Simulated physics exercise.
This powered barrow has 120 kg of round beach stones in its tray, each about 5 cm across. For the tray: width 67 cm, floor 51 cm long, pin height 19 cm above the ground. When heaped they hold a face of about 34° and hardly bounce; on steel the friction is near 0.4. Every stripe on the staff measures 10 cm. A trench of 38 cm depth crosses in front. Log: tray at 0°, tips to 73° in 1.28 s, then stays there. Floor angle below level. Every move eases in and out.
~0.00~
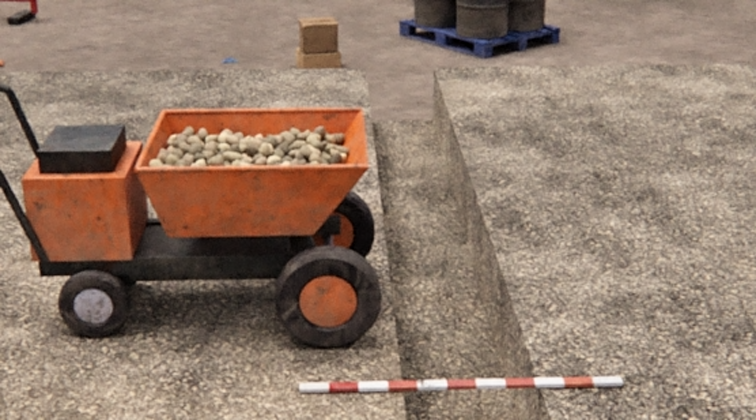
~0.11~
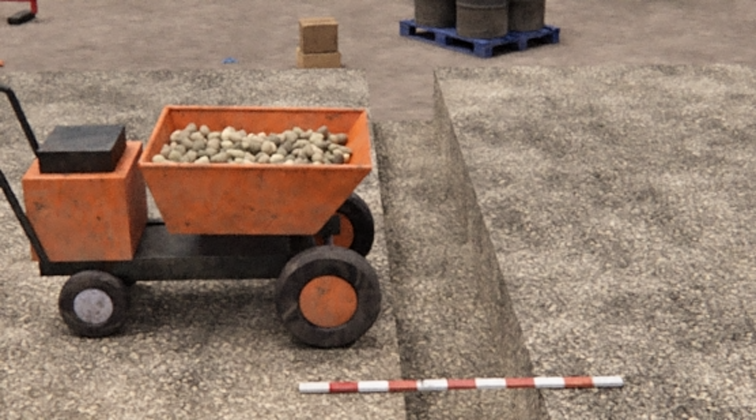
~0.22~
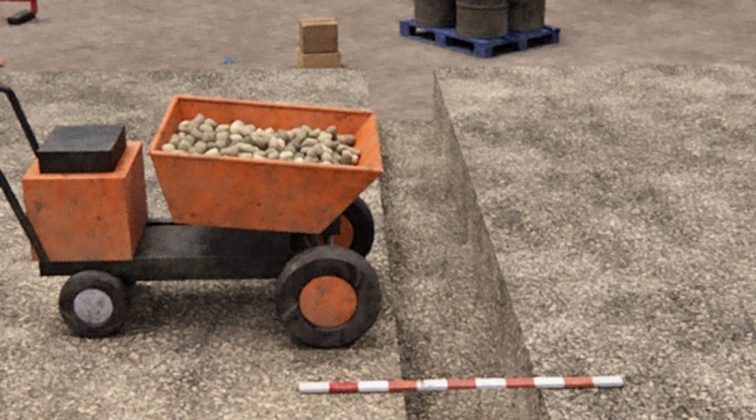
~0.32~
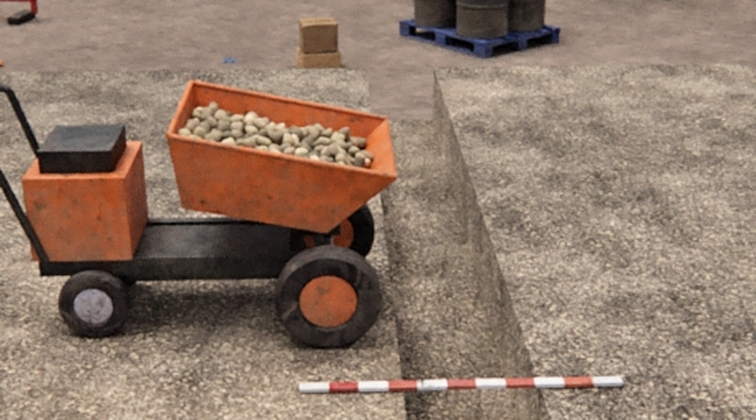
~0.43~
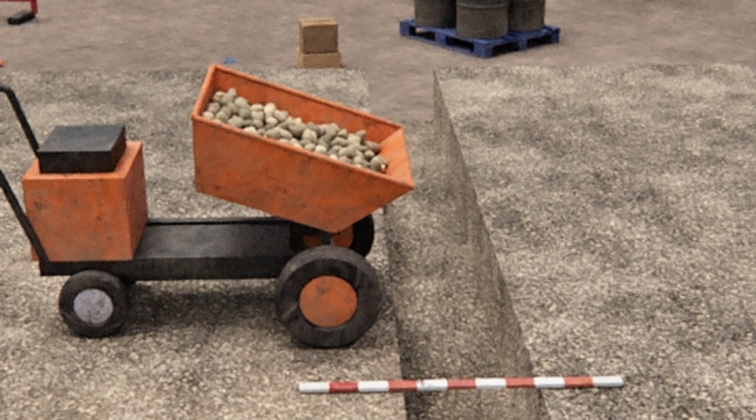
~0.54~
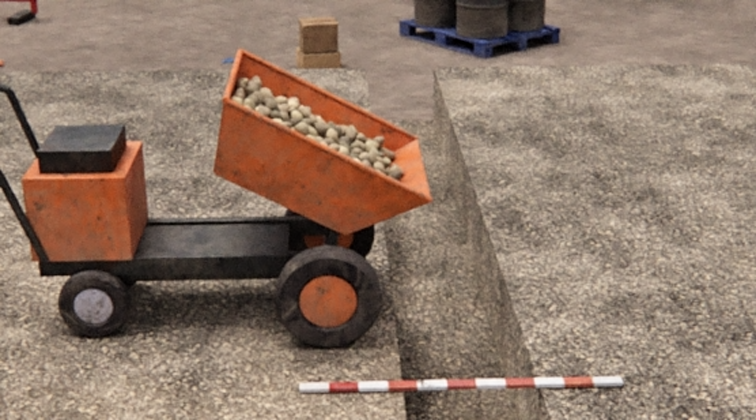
On gravelly ground beside a trench, an orange powered barrow with black wheels stands still, its tray full of rounded stones; the tray starts level, then tilts steadily, its rear rising and its front lip lowering toward the right.
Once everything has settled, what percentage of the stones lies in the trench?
I would say 53 percent.
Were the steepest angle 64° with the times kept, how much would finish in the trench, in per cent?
Roughly 60 percent.
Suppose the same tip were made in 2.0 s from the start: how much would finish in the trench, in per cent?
About 60 percent, I'd say.
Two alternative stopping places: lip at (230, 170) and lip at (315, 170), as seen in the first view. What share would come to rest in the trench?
Around 90% for the first place and 95% for the second.
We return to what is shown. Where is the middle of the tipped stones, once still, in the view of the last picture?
Somewhere around (504, 360) in the last picture.
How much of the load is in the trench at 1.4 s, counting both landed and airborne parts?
Approx. 25 % of the load.
After 1.0 s the floor is at 62°; 100 % in the tray; the foremost stones are at (478, 240).
After 1.4 s the floor is at 73°; 47 % in the tray, 23 % in the trench, 31 % past the trench; the foremost stones are at (614, 296).
After 1.7 s the floor is at 73°; 15 % in the tray, 38 % in the trench, 47 % past the trench; the foremost stones are at (746, 308).
After 3.7 s the floor is at 73°; 0 % in the tray, 53 % in the trench, 47 % past the trench; the foremost stones are past the picture's edge.
